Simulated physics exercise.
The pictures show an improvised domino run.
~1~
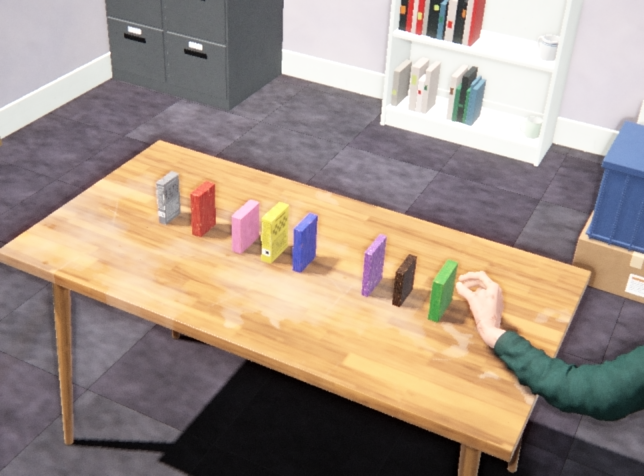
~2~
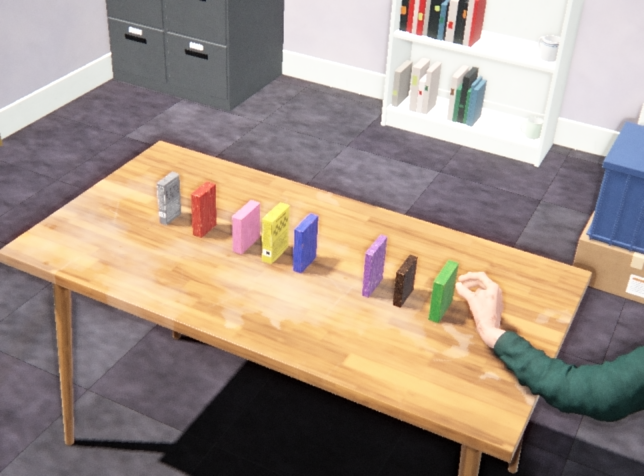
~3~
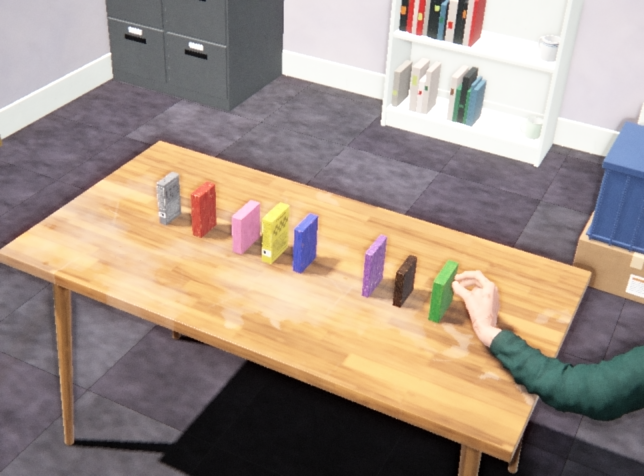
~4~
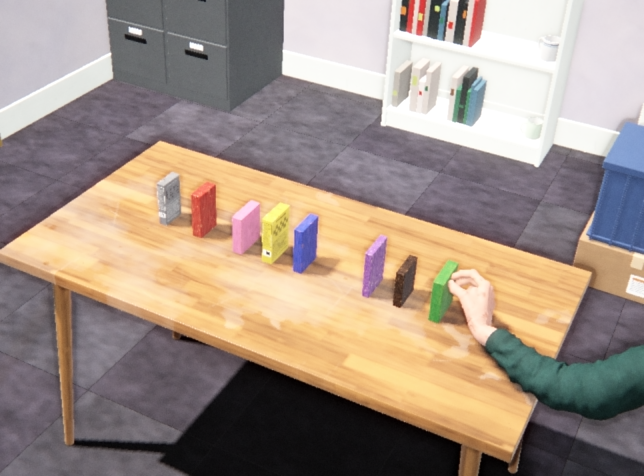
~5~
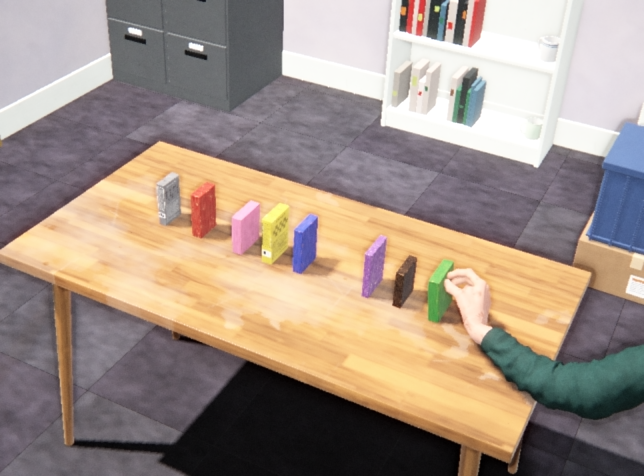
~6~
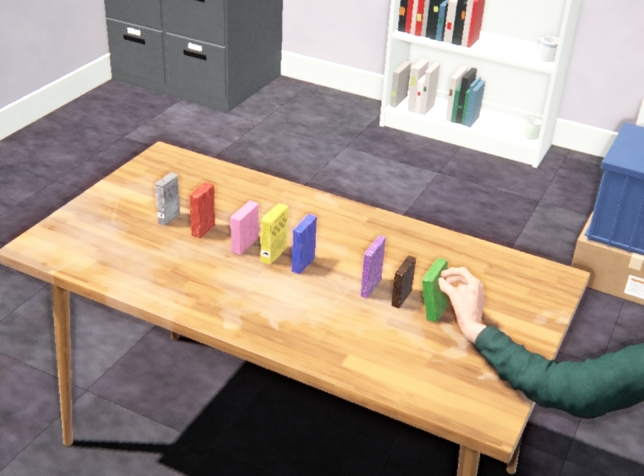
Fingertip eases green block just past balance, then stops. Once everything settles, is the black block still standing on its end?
It will fail to stay up.
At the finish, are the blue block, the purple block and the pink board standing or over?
At the end the blue block is standing, the purple block has fallen, and the pink board is standing.
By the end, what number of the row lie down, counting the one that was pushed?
Total: 3.
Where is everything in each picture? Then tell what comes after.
Black block (404, 281); red board (204, 209), in the first picture.
Blue block (306, 244); yellow packet (276, 233), in the second picture.
Purple block (374, 267); red board (204, 210), in the third picture.
Pink board (247, 228); blue block (306, 244), in the fourth picture.
Green block 6° over; yellow packet (275, 234); purple block (374, 267), in the fifth picture.
Green block 13° over; black block (404, 282); red board (203, 211), in the sixth picture.
Then, 0.30 s later than the last frame, green block 67° over; black block tilted by 41° near (390, 279).
Then, 0.50 s later than the last frame, green block 77° over; black block on its side near (380, 284); purple block on its side.
Then, 0.70 s later than the last frame, as before.
When it is over, lying over on the table, black block and purple block; the other 4 as before. End places, in pixels of the last picture, black block near (378, 286).
